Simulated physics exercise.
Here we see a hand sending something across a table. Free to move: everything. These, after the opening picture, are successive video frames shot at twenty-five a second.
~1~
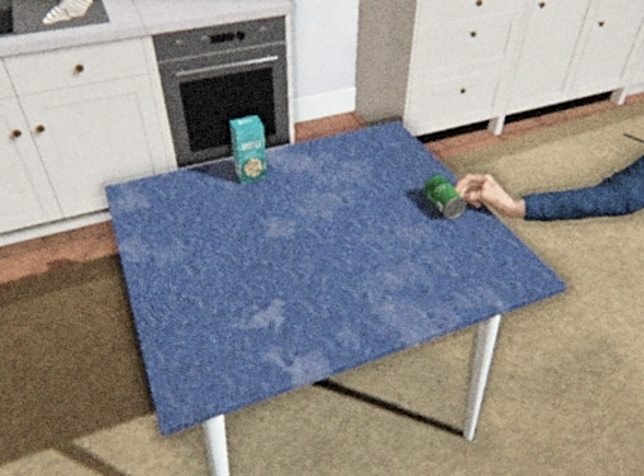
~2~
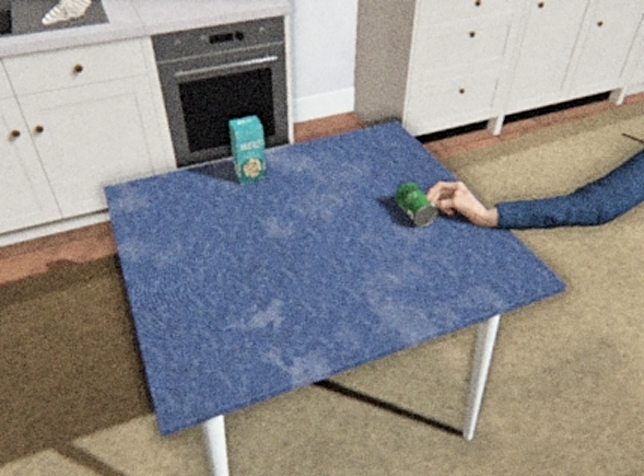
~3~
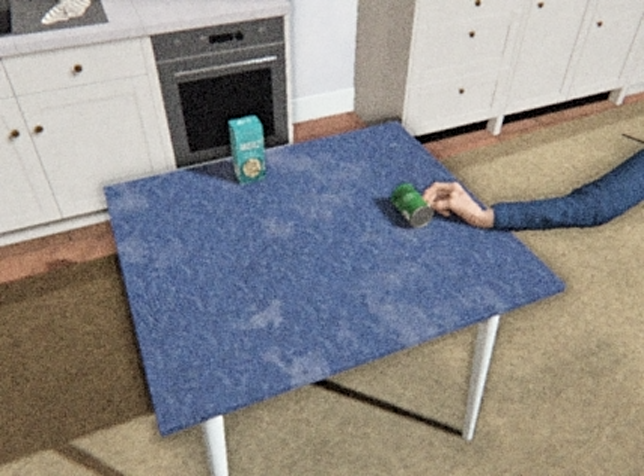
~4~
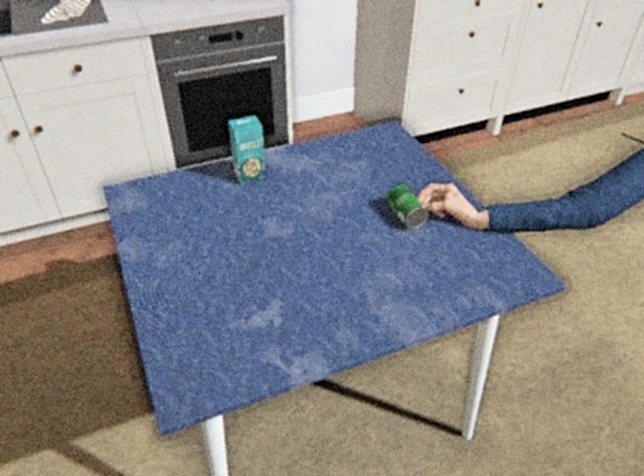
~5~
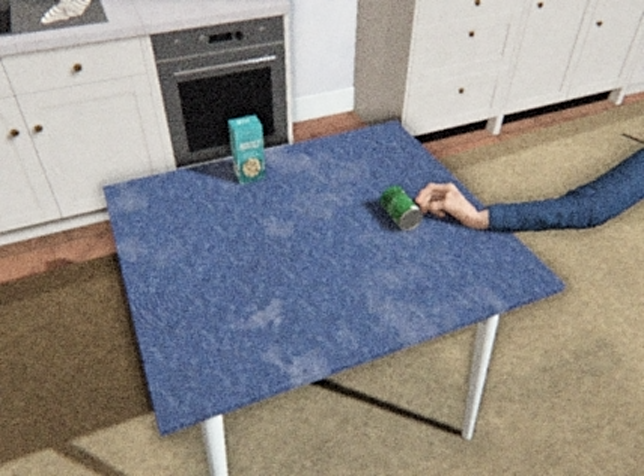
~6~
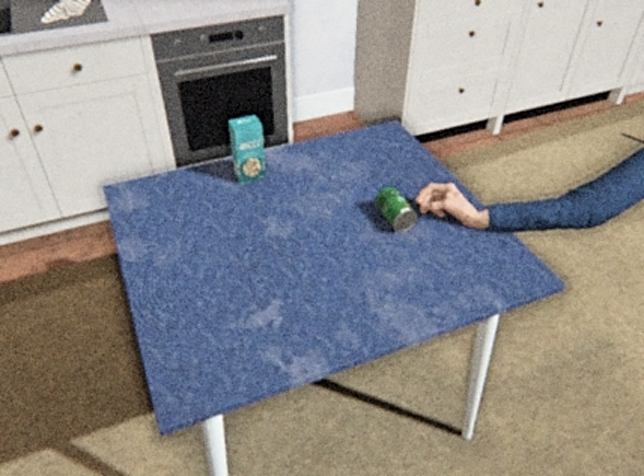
A green tin lying on its side moves left across a blue table with a hand behind it, then rolls slowly a little farther left as the hand stays back, while a teal box stands still near the far edge.
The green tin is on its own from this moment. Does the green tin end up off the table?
No. Topside.
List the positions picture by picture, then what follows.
In the first picture, under the hand; green tin (445, 197).
In the second picture, under the hand; green tin (416, 205).
In the third picture, under the hand; green tin (412, 206).
In the fourth picture, green tin (407, 207).
In the fifth picture, green tin (401, 209) moved a little.
In the sixth picture, green tin (396, 210) moved a little.
Then, 0.20 s later than the last frame, green tin moved about its own width near (370, 217).
Then, 0.50 s later than the last frame, green tin moved well along near (337, 226).
Then, 1.00 s later than the last frame, green tin moved well along near (299, 237).
When it is over, moved from the start, green tin. End places, in pixels of the last picture, green tin near (284, 241).
